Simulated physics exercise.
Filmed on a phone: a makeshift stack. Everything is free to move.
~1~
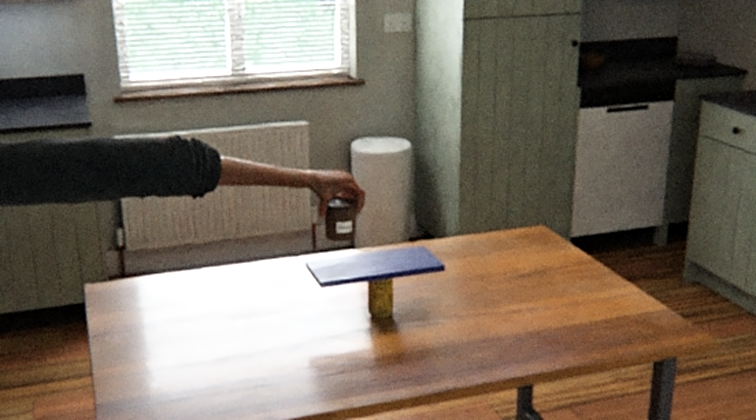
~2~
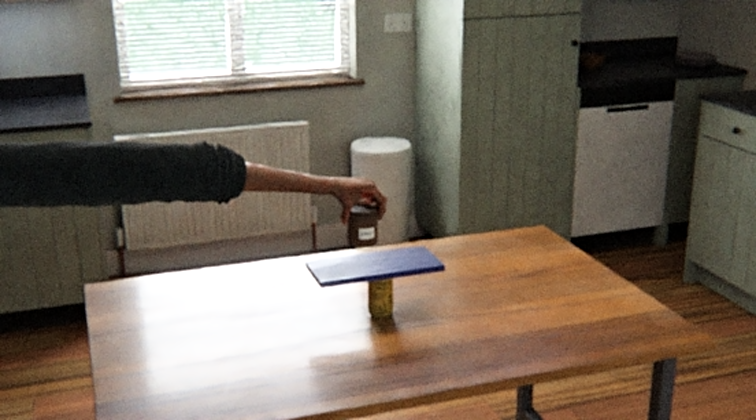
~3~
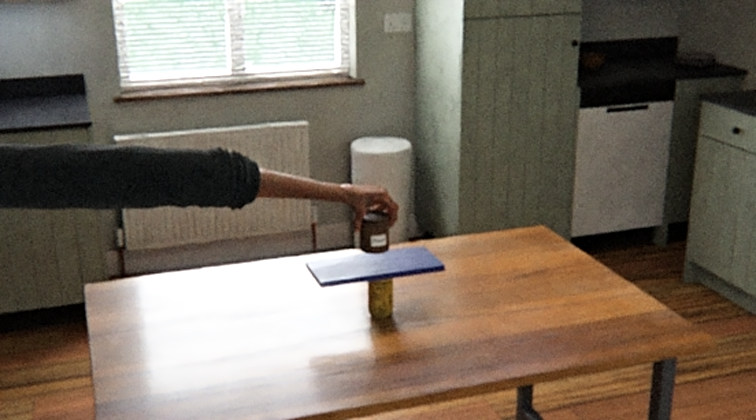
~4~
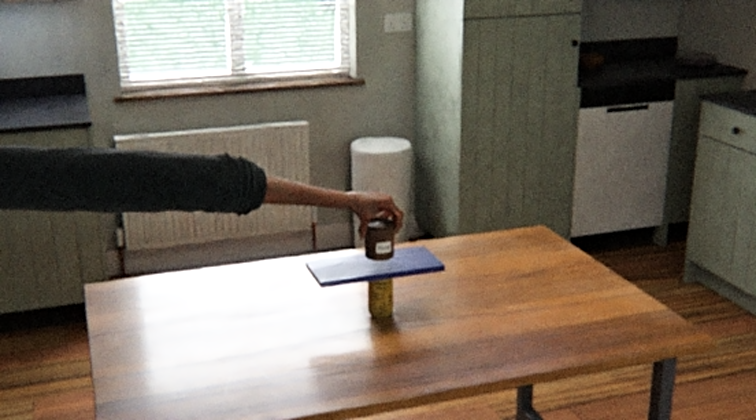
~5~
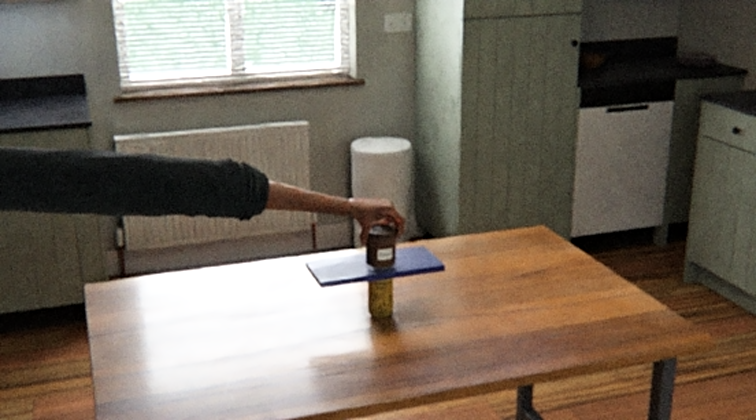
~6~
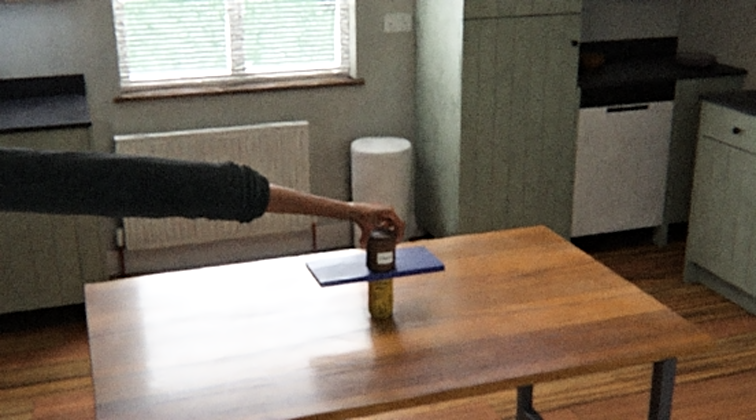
A hand at the end of a dark-sleeved arm reaches in from the left, holding a brown jar with a pale label above a blue board balanced on a yellow can. The stack stands on a glossy wooden table in a kitchen with pale green cupboards, a radiator and a window, seen from slightly above by a still camera. The hand carries the jar rightward and lowers it onto the board, keeping hold of it.
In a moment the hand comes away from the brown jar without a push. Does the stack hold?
In the end the stack keeps its balance.
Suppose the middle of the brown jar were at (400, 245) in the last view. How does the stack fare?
Then it keeps its balance.
Then, 0.80 s on from there, no change.
Then, 1.70 s on from there, brown jar resting near (381, 250).
In the end, all 3 unmoved. At the end, from the last picture's camera, brown jar near (381, 250). The stack holds.
